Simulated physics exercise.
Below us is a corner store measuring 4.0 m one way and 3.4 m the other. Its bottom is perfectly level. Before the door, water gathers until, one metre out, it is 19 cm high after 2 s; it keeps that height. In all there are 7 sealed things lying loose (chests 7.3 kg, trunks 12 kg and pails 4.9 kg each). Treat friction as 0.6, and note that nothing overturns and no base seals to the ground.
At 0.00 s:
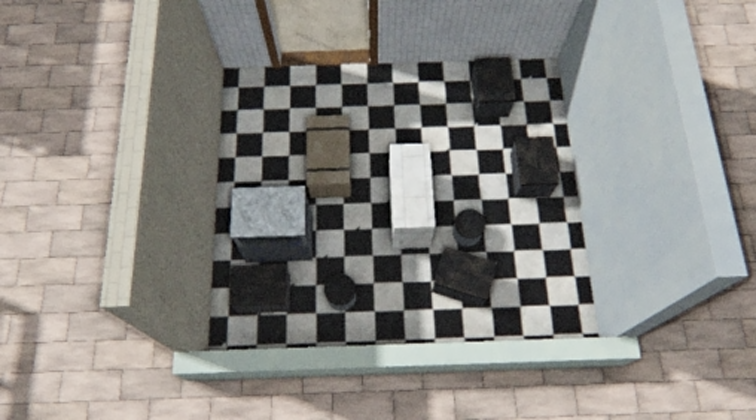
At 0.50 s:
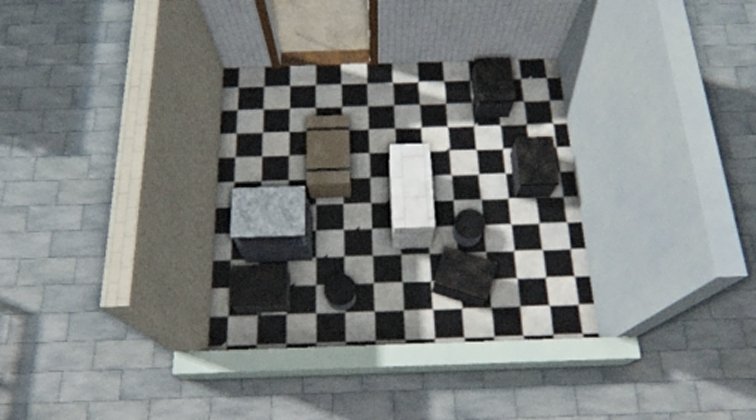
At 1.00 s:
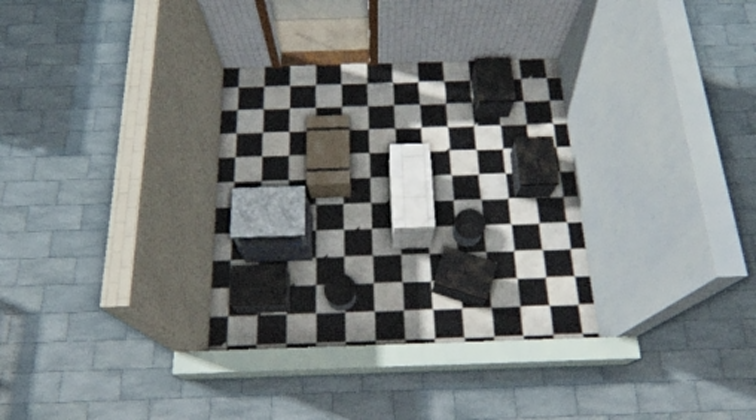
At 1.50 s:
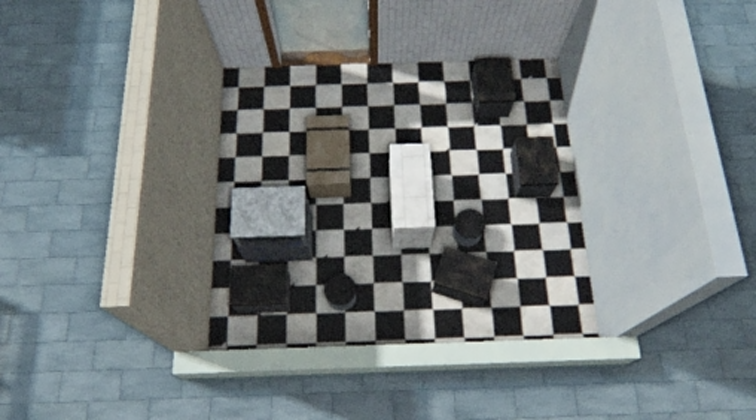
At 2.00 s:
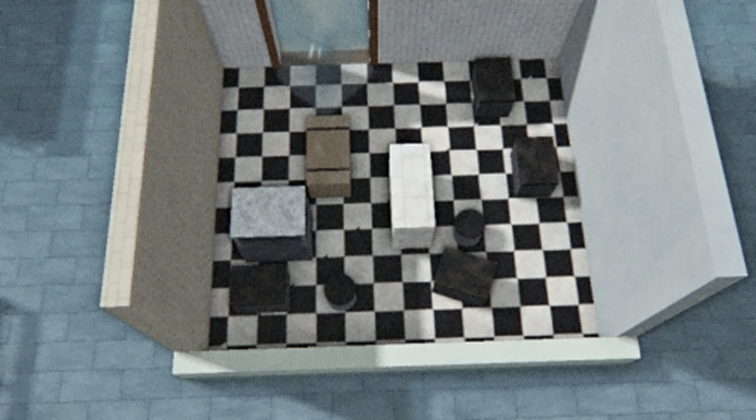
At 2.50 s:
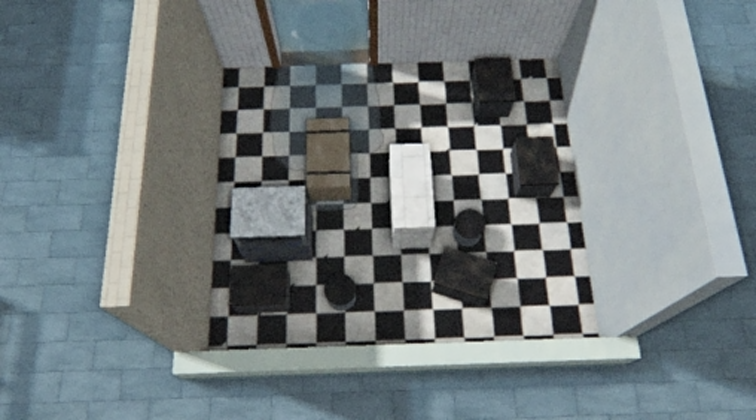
Water comes in through the doorway and spreads thinly across the checkered floor around a brown trunk.
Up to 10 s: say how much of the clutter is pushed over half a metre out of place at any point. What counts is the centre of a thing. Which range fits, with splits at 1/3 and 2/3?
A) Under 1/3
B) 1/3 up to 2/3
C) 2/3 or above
B.
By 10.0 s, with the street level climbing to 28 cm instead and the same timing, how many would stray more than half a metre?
With that change, 6 of them.
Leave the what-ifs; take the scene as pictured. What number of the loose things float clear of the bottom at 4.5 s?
The number is 1.
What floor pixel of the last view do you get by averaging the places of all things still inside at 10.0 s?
That lands at roughly (472, 212).
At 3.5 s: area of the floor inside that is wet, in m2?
Wet: Near 5.5 m2.
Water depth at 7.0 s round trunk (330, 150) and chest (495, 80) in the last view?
Close to 6 and 2 centimetres.
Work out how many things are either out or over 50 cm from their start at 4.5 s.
My count gives 1.
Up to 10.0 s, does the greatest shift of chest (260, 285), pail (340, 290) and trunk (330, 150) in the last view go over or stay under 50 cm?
Same order as the question: Smaller, greater, greater.
After 3.5 s 0 of 7 are over 50 cm from their spots; 0 afloat.
After 4.5 s 1 of 7 are over 50 cm from their spots; 1 afloat.
After 7.0 s 2 of 7 are over 50 cm from their spots; 2 afloat.
After 10.0 s 4 of 7 are over 50 cm from their spots, and 4 have been at some point; 5 afloat.
